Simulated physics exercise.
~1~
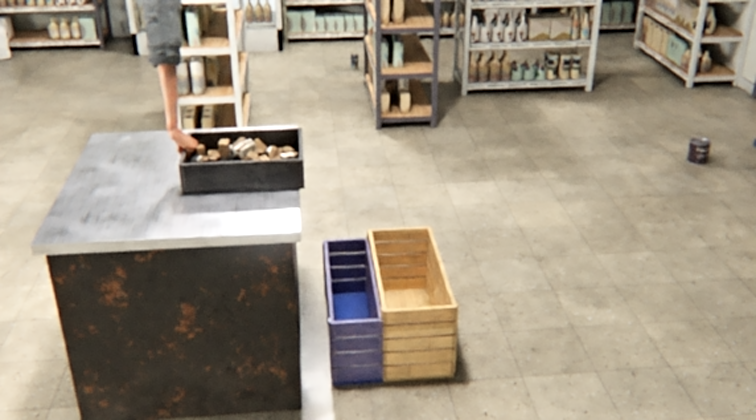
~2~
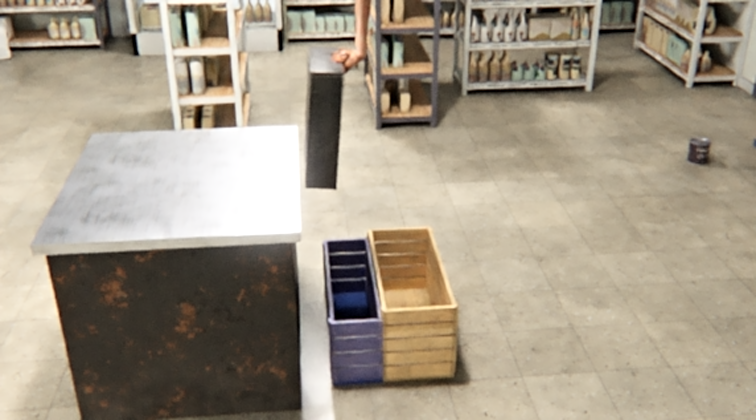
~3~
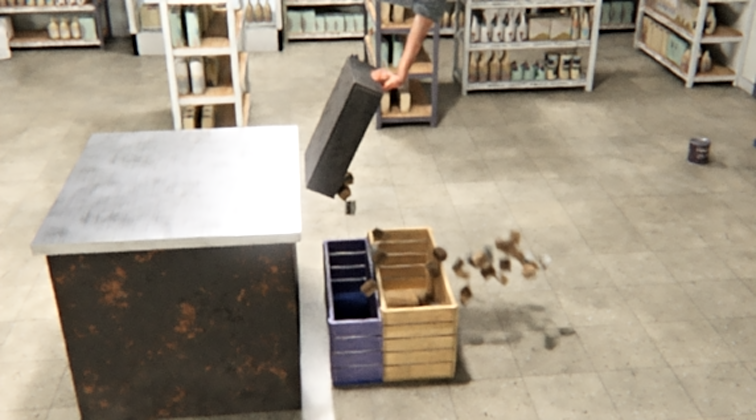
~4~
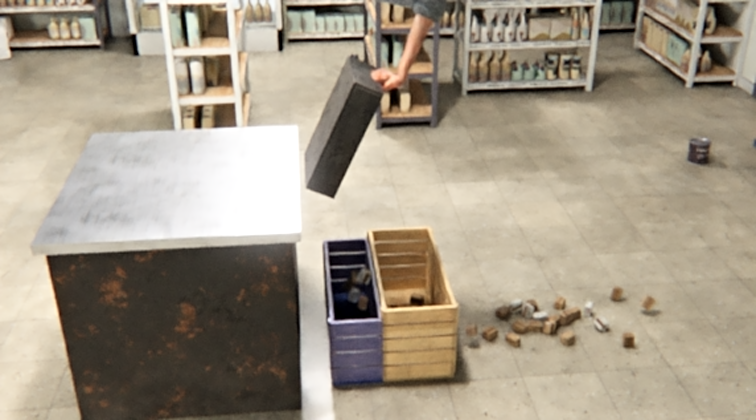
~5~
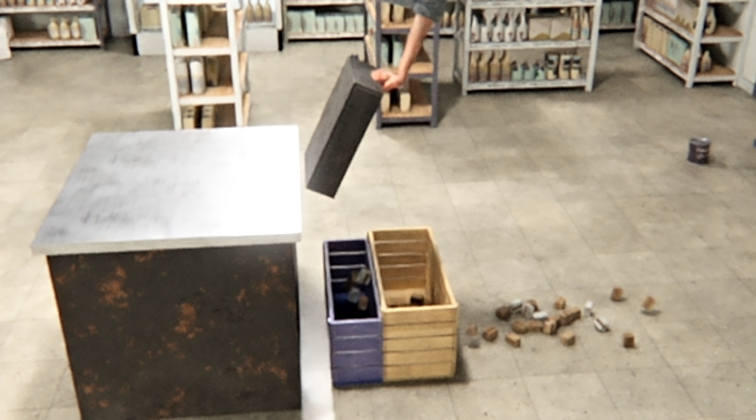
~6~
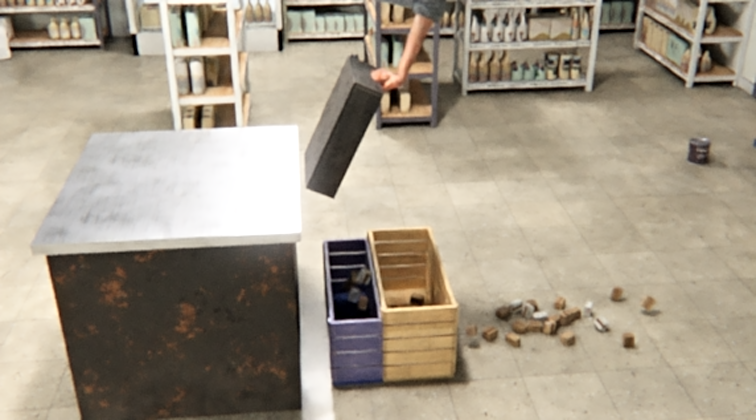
A hand swung a black crate of little parcels off the bench and tipped it over a blue tote and a wooden trough, but most of them flew past onto the floor beyond, with only some landing in the two containers.
